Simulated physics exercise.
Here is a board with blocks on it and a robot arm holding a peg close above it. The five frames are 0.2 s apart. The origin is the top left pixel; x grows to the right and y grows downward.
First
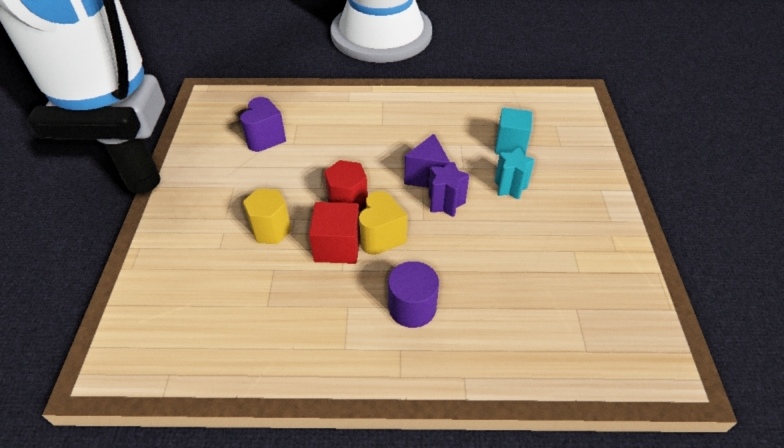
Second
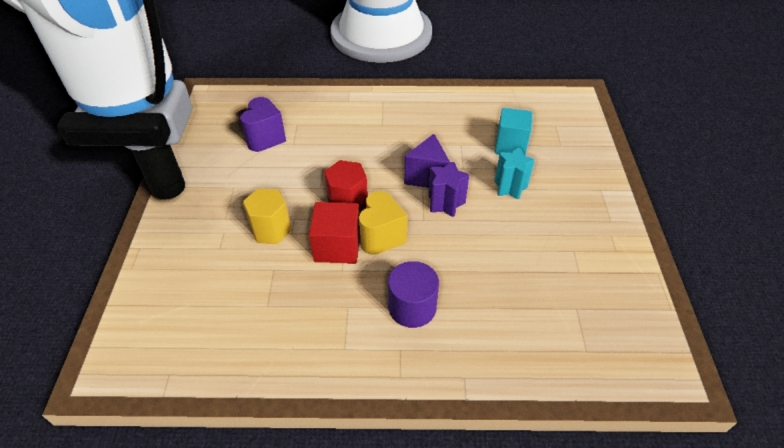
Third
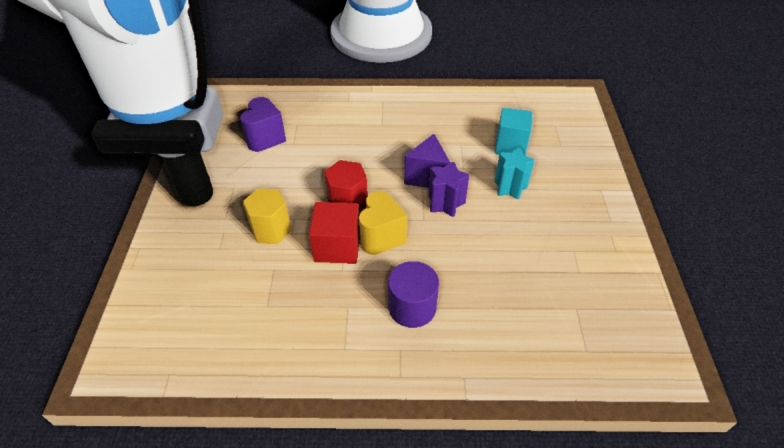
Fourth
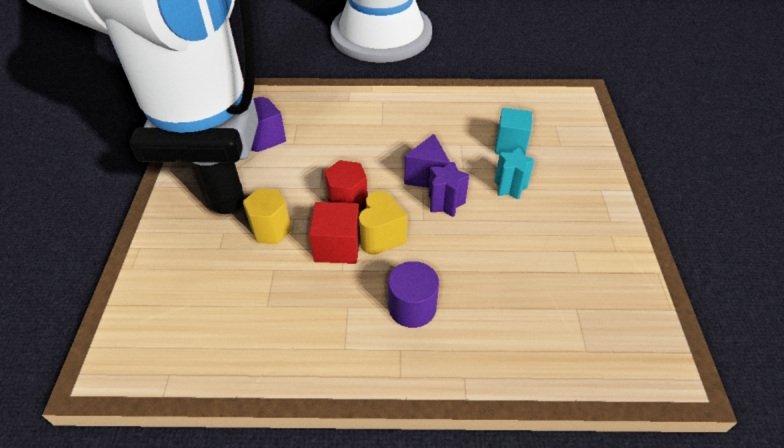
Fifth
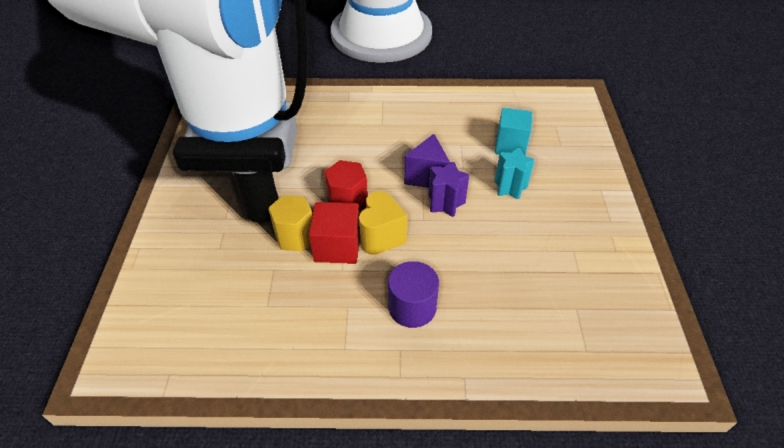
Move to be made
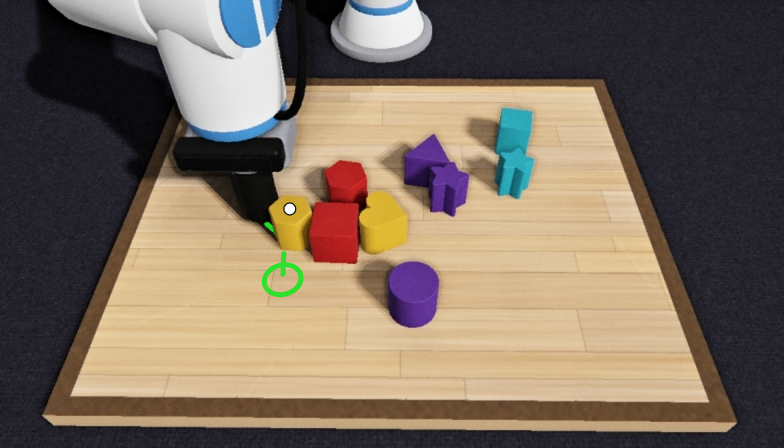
Robot arm moving its black peg rightward over a wooden board, nudging a yellow hexagonal block up beside a red square one.
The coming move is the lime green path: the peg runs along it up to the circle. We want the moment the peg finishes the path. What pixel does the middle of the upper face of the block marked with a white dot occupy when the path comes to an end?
The spot you're after is about (316, 233) in the image.
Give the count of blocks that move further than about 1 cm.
I foresee three or more blocks being moved.
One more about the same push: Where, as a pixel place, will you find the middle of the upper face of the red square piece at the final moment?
By then it is at (359, 228).
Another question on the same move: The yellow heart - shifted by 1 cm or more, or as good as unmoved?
It is carried off its spot.
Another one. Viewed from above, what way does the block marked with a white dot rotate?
Viewed from the top, it goes anticlockwise.
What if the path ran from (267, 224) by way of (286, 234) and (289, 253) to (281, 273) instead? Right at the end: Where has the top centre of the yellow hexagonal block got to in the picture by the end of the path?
At pixel (321, 228).
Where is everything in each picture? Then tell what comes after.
Lower end of the peg (144, 183), tops of blocks, yellow hexagonal block (264, 202), red square piece (334, 219), red hexagonal block (345, 174), yellow heart (381, 210), in the first picture.
Peg (169, 189), blocks as before, in the second picture.
Peg (197, 195), blocks as before, in the third picture.
Peg (228, 203), blocks as before, in the fourth picture.
Peg (263, 211), yellow hexagonal block (290, 209), red square piece (334, 219), red hexagonal block (345, 174), yellow heart (381, 210), in the fifth picture.
The drawn path runs from (267, 224) by way of (281, 238) and (284, 258) to (283, 279); the dot is on the yellow hexagonal block.
The first path, step by step. Halfway along, peg (281, 236); yellow hexagonal block (314, 226), turned 35° anticlockwise; red square piece (357, 226); yellow heart (397, 210), turned 30° anticlockwise.
At the end, peg (280, 267); yellow hexagonal block (316, 233), turned 40° anticlockwise; red square piece (359, 228); red hexagonal block not moved; yellow heart (397, 210), turned 30° anticlockwise.
